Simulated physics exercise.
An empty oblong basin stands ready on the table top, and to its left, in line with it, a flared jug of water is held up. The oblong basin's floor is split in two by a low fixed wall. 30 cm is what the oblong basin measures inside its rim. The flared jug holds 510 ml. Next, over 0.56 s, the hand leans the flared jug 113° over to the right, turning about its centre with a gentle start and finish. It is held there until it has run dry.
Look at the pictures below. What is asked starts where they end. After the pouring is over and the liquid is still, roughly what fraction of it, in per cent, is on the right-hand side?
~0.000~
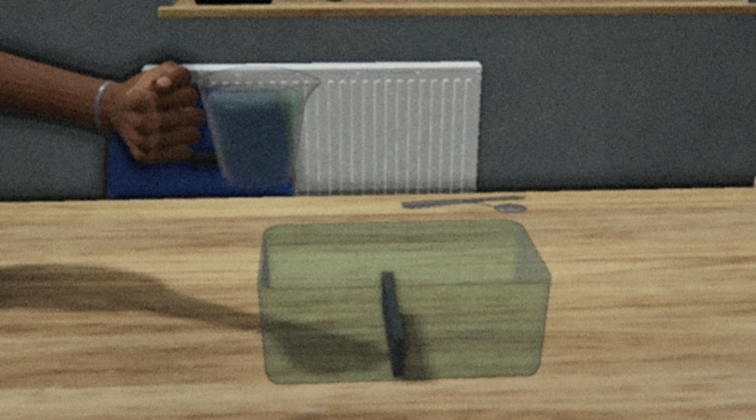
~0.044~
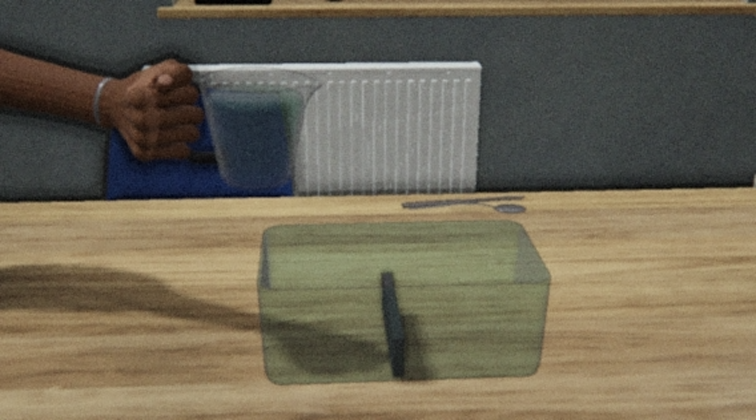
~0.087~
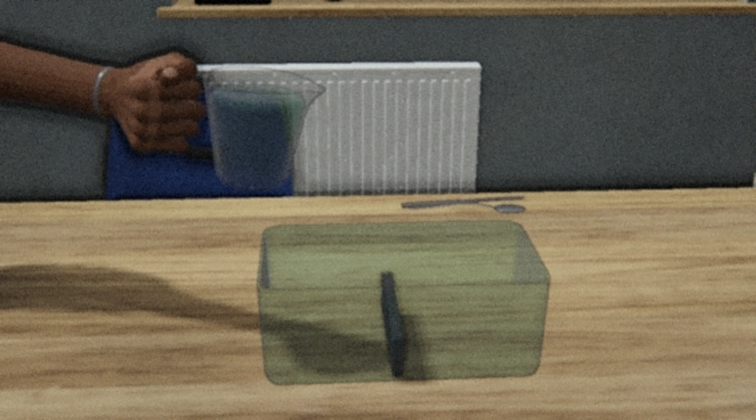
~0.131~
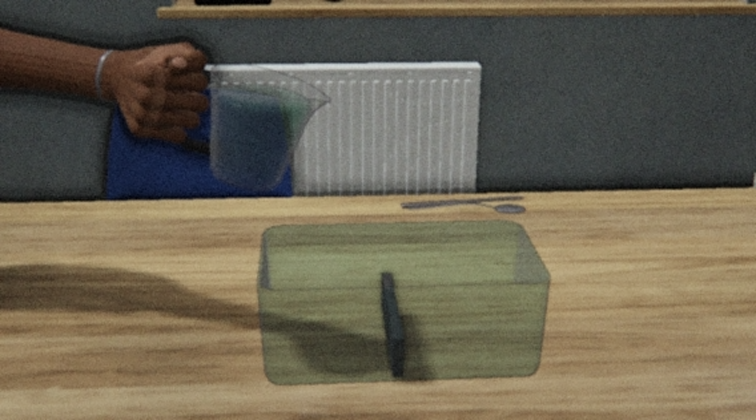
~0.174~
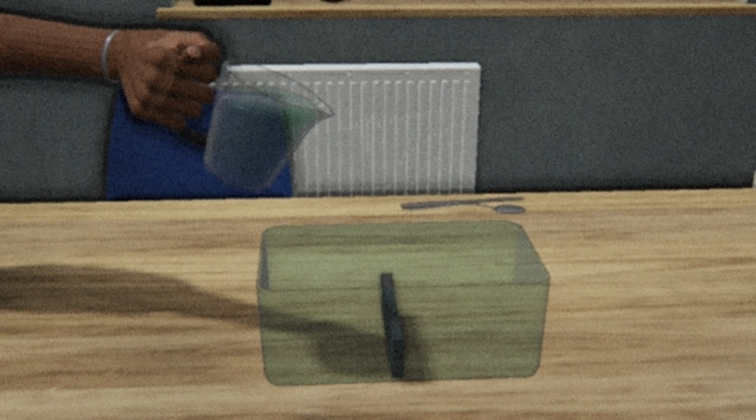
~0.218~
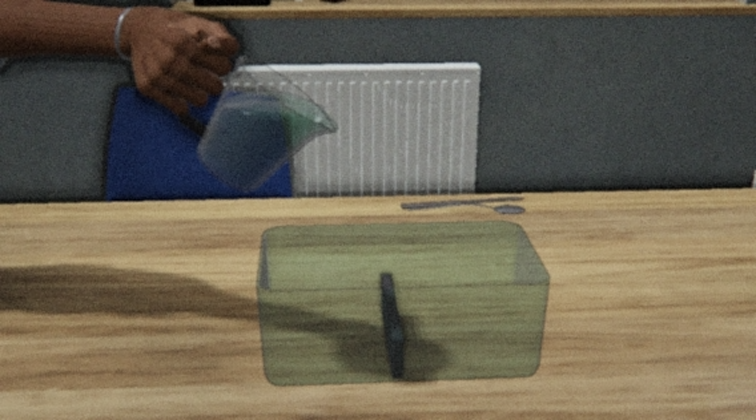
Roughly 18 out of 100 parts.
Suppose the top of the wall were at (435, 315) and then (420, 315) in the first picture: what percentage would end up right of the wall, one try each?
One try each: Around 15 percent and then around 10 percent.
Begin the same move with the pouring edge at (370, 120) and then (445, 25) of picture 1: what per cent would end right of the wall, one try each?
Respectively about 60 and 75 percent.
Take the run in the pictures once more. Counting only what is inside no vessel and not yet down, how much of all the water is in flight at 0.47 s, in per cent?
Close to 30 per cent, I'd say.
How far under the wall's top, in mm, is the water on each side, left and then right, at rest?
Measured: Left around 30 mm, right around 46 mm.
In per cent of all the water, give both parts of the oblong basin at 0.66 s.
Lab note: Left near 78 %, right near 12.
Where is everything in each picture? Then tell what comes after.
Tilt 0°; pouring edge (321, 80); surface from (206, 94) to (305, 93); the oblong basin's rim runs from (262, 257) to (535, 251); the wall's top is at (393, 304), in the first picture.
Tilt 2°; pouring edge (322, 83); surface from (207, 94) to (305, 95), in the second picture.
Tilt 7°; pouring edge (326, 89); surface from (210, 91) to (307, 96), in the third picture.
Tilt 15°; pouring edge (331, 99); surface from (215, 91) to (313, 101), in the fourth picture.
Tilt 25°; pouring edge (335, 113); surface from (221, 99) to (324, 106), in the fifth picture.
Tilt 37°; pouring edge (337, 130); surface from (217, 112) to (325, 116); 2 per cent is over the edge, in the sixth picture.
Then, 0.47 s in, the tilt is 106° and 34 per cent is still to pour, 24 is left of the wall and 11 right of it.
Then, 0.66 s in, the tilt is 113° and 2 per cent is still to pour, 77 is left of the wall and 13 right of it.
Then, 0.85 s in, the tilt is 113° and 0 per cent is still to pour, 78 is left of the wall and 17 right of it.
Then, 1.06 s in, the tilt is 113° and 0 per cent is still to pour, 78 is left of the wall and 18 right of it.
Finally, 78 per cent lies left of the wall, 18 right of it and 4 outside.
